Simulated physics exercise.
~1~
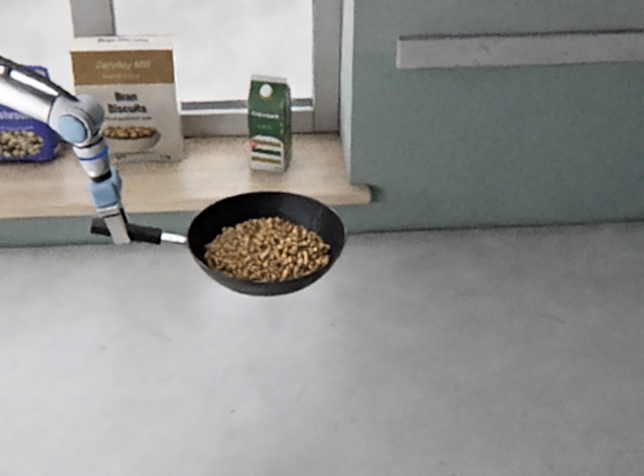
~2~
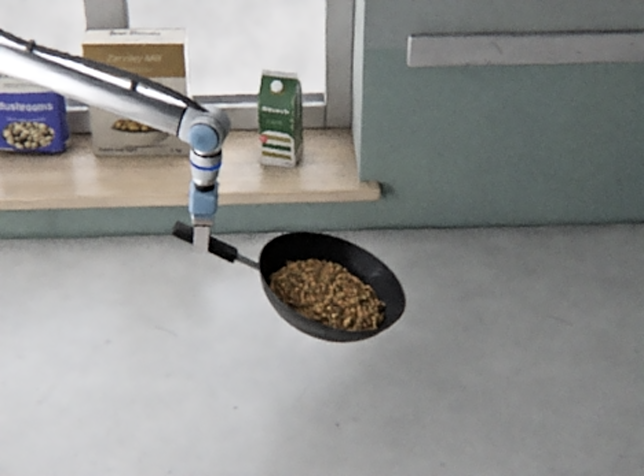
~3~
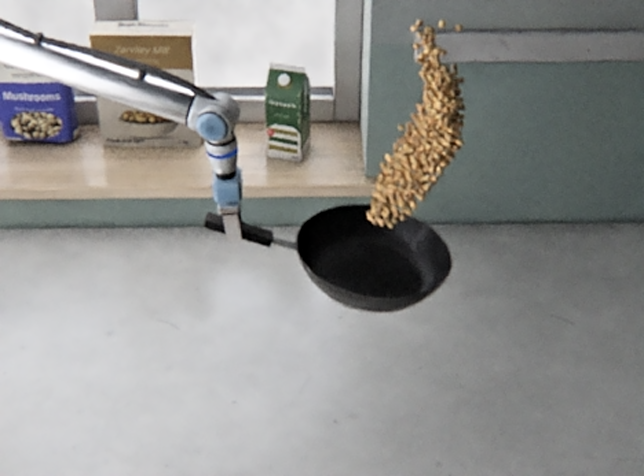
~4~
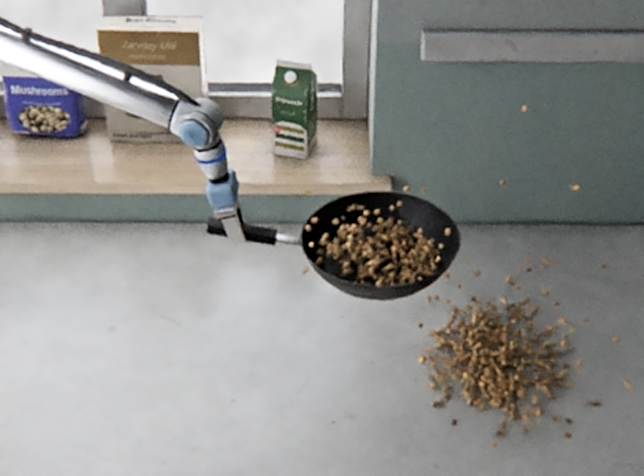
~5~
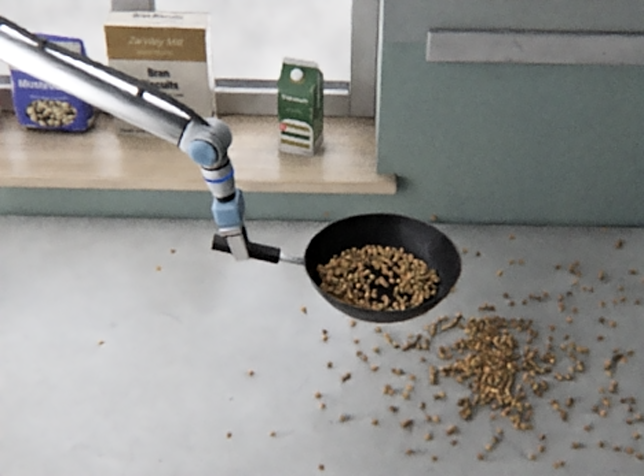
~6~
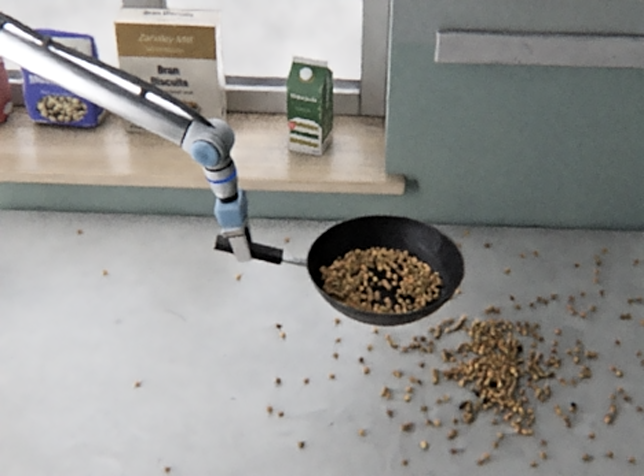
A pale grey surface lies before a wooden window ledge and a grey-green wall, seen from slightly above as the view drifts a little sideways. On the ledge stand a blue mushroom box, a brown and white biscuit box and a green carton. A silver and blue robot arm at the left holds a black frying pan full of tan chickpeas. The arm swings the pan right and down, then flings the chickpeas up in a tall stream. Some drop back into the pan, but more miss and scatter across the surface at the right, where they stay as the pan stops level.
